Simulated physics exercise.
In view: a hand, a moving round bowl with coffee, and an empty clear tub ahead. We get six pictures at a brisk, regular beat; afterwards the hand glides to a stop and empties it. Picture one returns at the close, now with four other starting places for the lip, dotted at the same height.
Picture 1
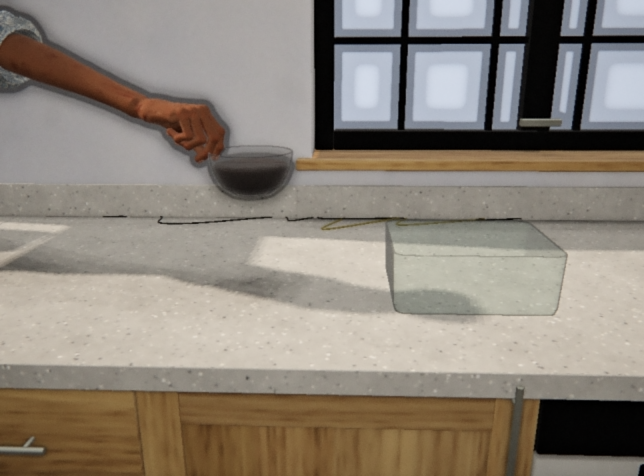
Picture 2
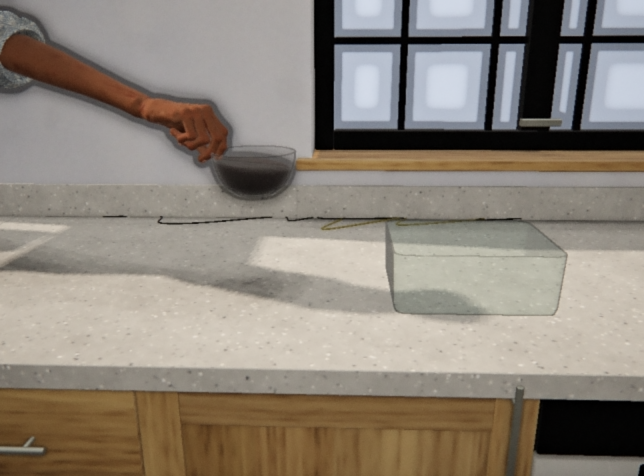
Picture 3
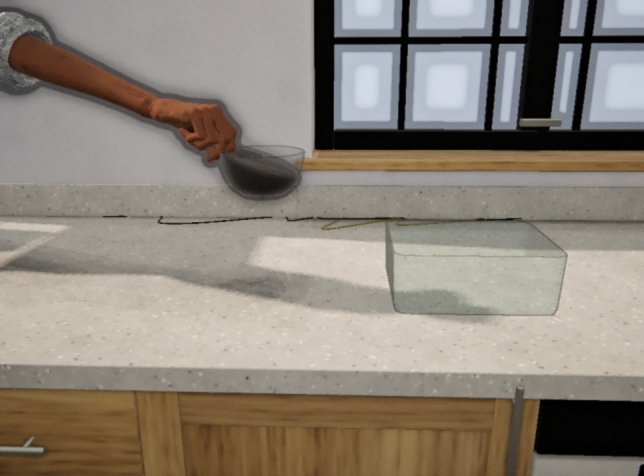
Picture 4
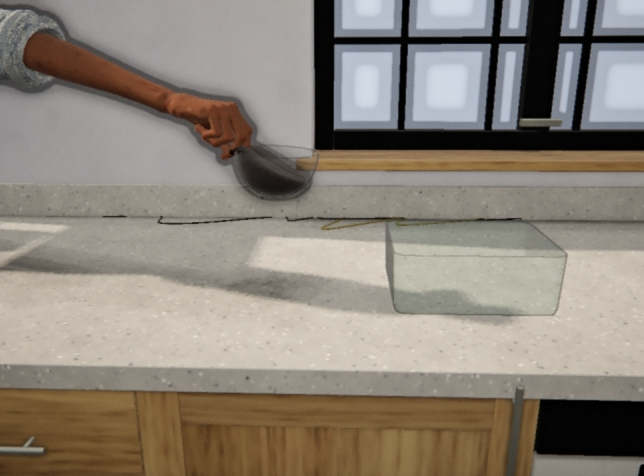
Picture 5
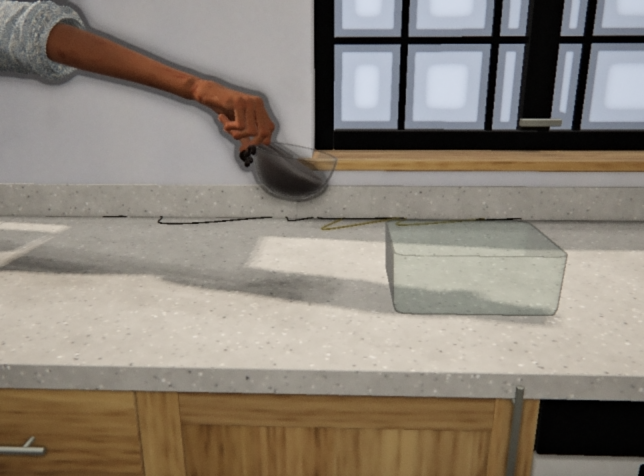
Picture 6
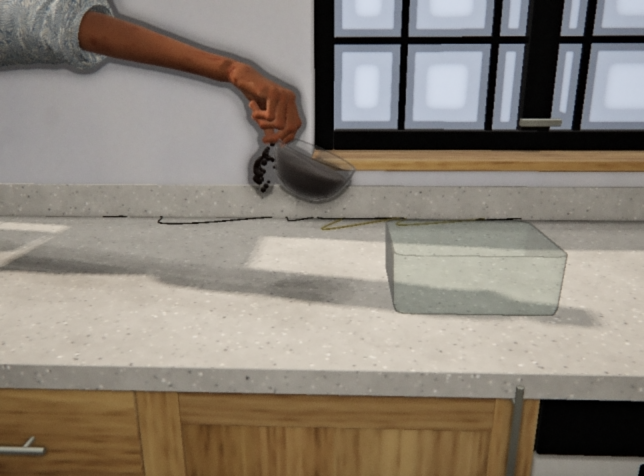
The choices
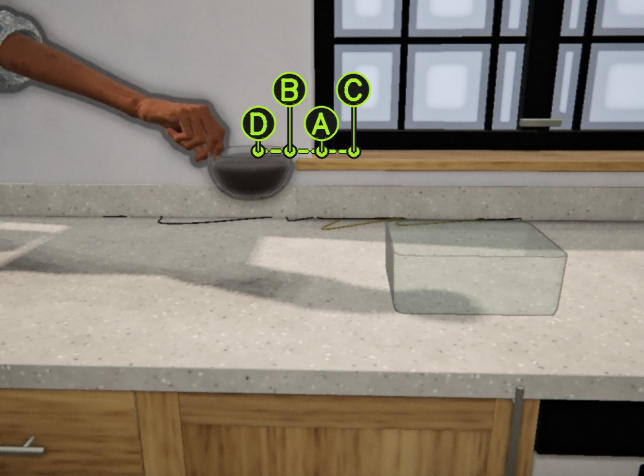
The clip opens with a hand at the left holding a clear round bowl of dark coffee above a speckled counter, where an empty clear tub sits. The arm carries the bowl a short way right, and it tilts gradually as dark coffee slips over the rim beside the hand.
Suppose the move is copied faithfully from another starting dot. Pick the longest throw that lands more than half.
The limit is D.
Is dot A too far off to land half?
No.
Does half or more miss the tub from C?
No.
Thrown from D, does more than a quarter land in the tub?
Yes, it does.
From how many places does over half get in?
All of them.
On the marked copy, A at (321, 151); B at (289, 151); C at (353, 151); D at (258, 151).
Choosing A, about 87 % lands in the tub, 8 % falls short and 4 % goes beside or beyond.
Choosing B, about 78 % lands in the tub, 11 % falls short and 11 % goes beside or beyond.
Choosing C, about 90 % lands in the tub, 5 % falls short and 5 % goes beside or beyond.
Choosing D, about 63 % lands in the tub, 29 % falls short and 7 % goes beside or beyond.
